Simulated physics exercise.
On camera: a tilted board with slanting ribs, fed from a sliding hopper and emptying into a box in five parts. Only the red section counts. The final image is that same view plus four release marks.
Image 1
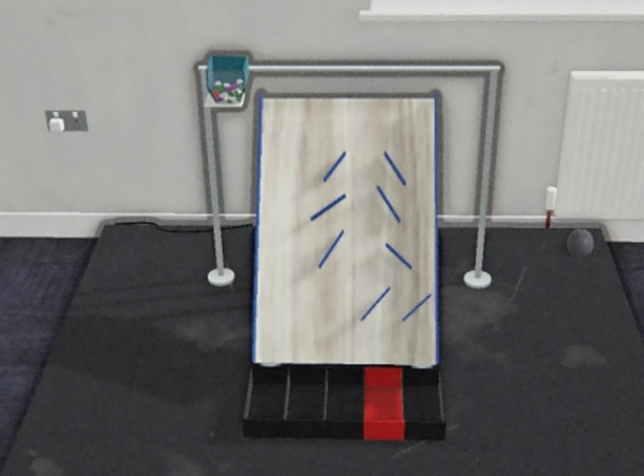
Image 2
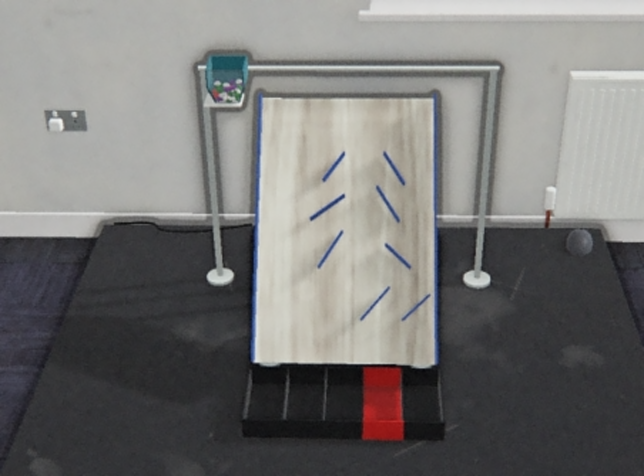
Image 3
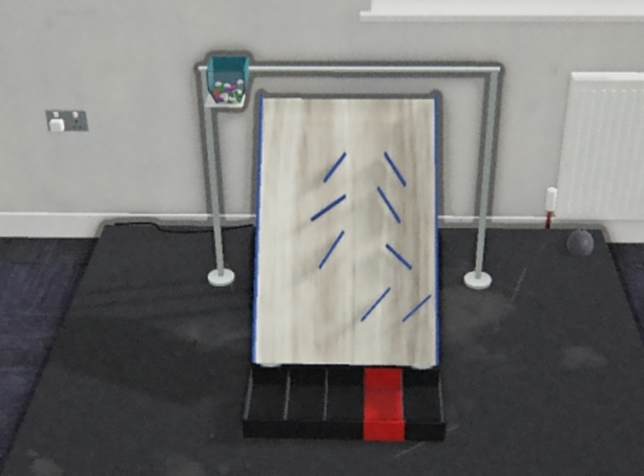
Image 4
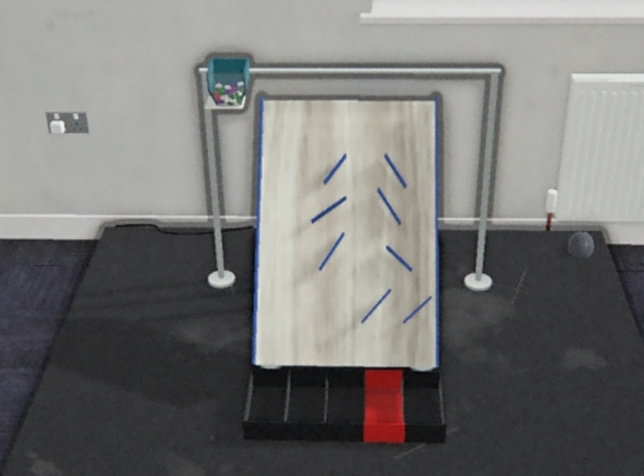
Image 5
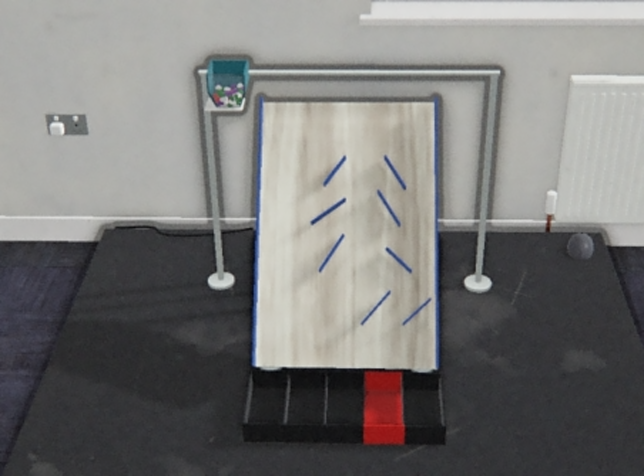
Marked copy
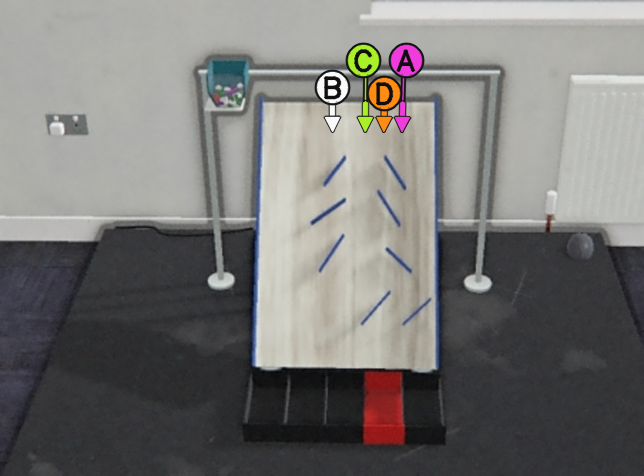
In this clip, a teal hopper of small multicoloured pieces sits at the left of a rail above a tilted board with slanting blue ribs and a black box with one red section below; nothing visibly moves.
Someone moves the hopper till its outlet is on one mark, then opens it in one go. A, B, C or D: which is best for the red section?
I would pick mark A.
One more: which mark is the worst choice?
Mark B.
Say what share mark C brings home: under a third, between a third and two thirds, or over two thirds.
Mark C gives under a third.
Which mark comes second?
That would be D.
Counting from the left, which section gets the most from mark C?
It is the third one.
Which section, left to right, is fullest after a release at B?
The first from the left.
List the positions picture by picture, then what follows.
Hopper near (230, 94), jelly beans, door shut, in the first picture.
Ribs (323, 179) to (345, 151), (384, 151) to (405, 183), (310, 218) to (345, 194), in the second picture.
Ribs (378, 186) to (400, 221), (319, 267) to (343, 230), (386, 244) to (412, 268), in the third picture.
Ribs (362, 322) to (391, 289), (404, 322) to (431, 297), in the fourth picture.
Red section near (384, 433), number 4 of 5 from the left, in the fifth picture.
On the marked copy, mark A meets the board at (402, 126); mark B meets the board at (332, 126); mark C meets the board at (365, 126); mark D meets the board at (383, 126).
Choosing A, close to half in the red section, close to a third in other sections, a small share held on the board.
Choosing B, none at all in the red section, all but a few in other sections.
Choosing C, a small share in the red section, the bulk in other sections, only a few held on the board.
Choosing D, close to a third in the red section, close to two thirds in other sections.
